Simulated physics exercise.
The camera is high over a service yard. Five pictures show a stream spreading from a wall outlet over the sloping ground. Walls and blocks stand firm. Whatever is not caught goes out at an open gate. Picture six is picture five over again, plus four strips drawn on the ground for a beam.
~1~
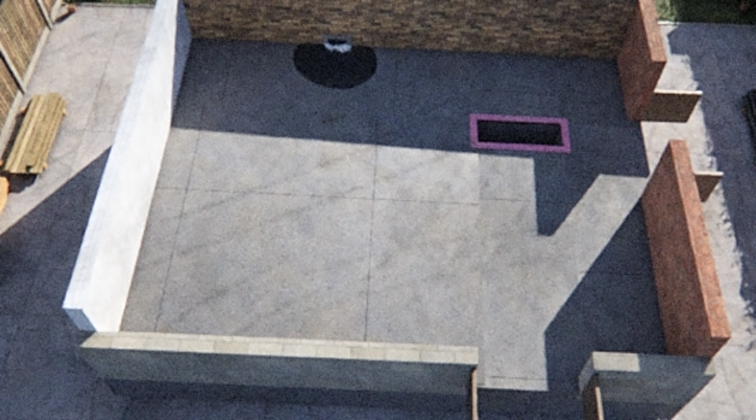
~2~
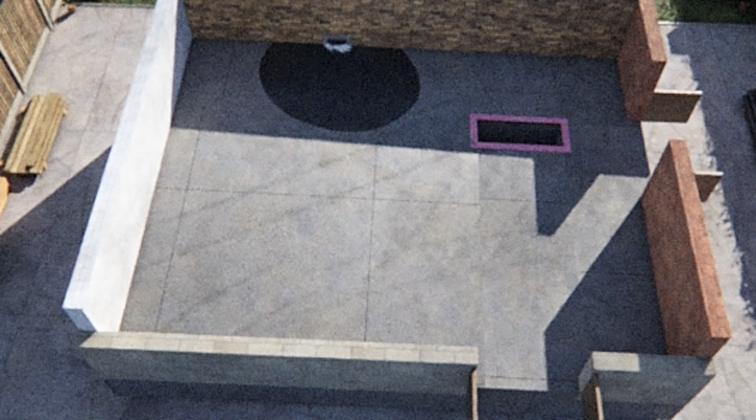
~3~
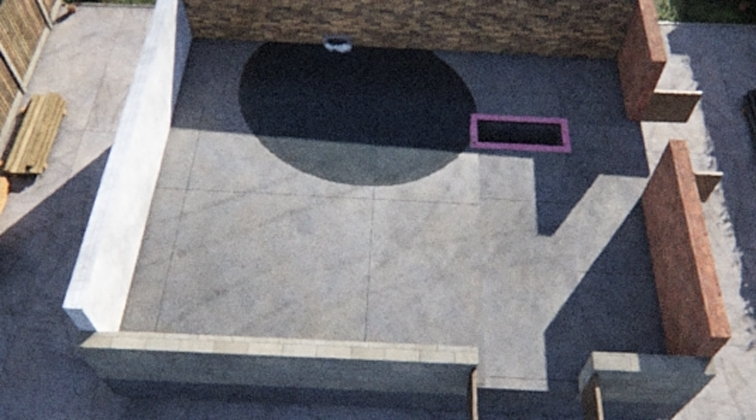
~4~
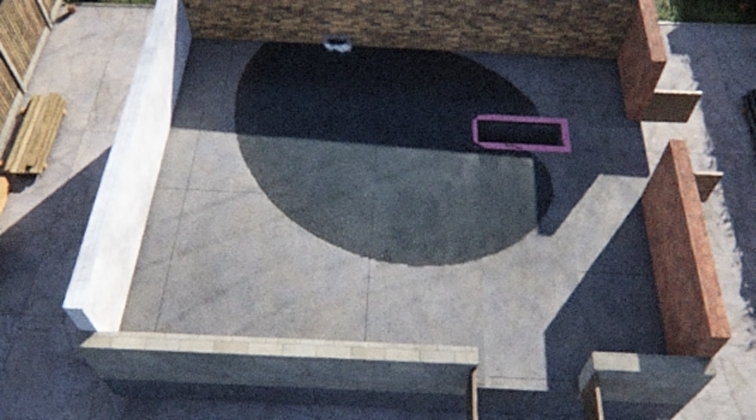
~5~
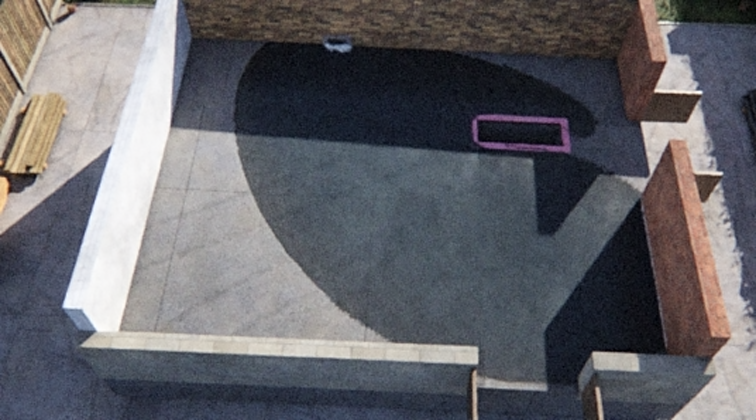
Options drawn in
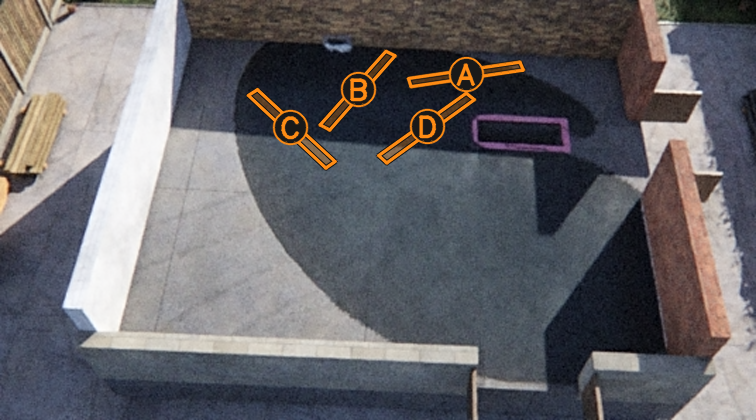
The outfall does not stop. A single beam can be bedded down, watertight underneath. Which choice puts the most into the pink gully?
It is C.
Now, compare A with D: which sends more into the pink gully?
Place A.
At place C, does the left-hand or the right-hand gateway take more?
More leaves on the left.
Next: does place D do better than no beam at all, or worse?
It is worse.
In orange, A from (409, 82) to (521, 66); B from (324, 127) to (390, 53); C from (252, 92) to (330, 164); D from (382, 159) to (470, 96).
With A, about 11 % of the stream goes into the pink gully, about 89 % out by the gates.
With B, about 7 % of the stream goes into the pink gully, about 91 % out by the gates.
With C, about 20 % of the stream goes into the pink gully, about 79 % out by the gates.
With D, about 4 % of the stream goes into the pink gully, about 94 % out by the gates.
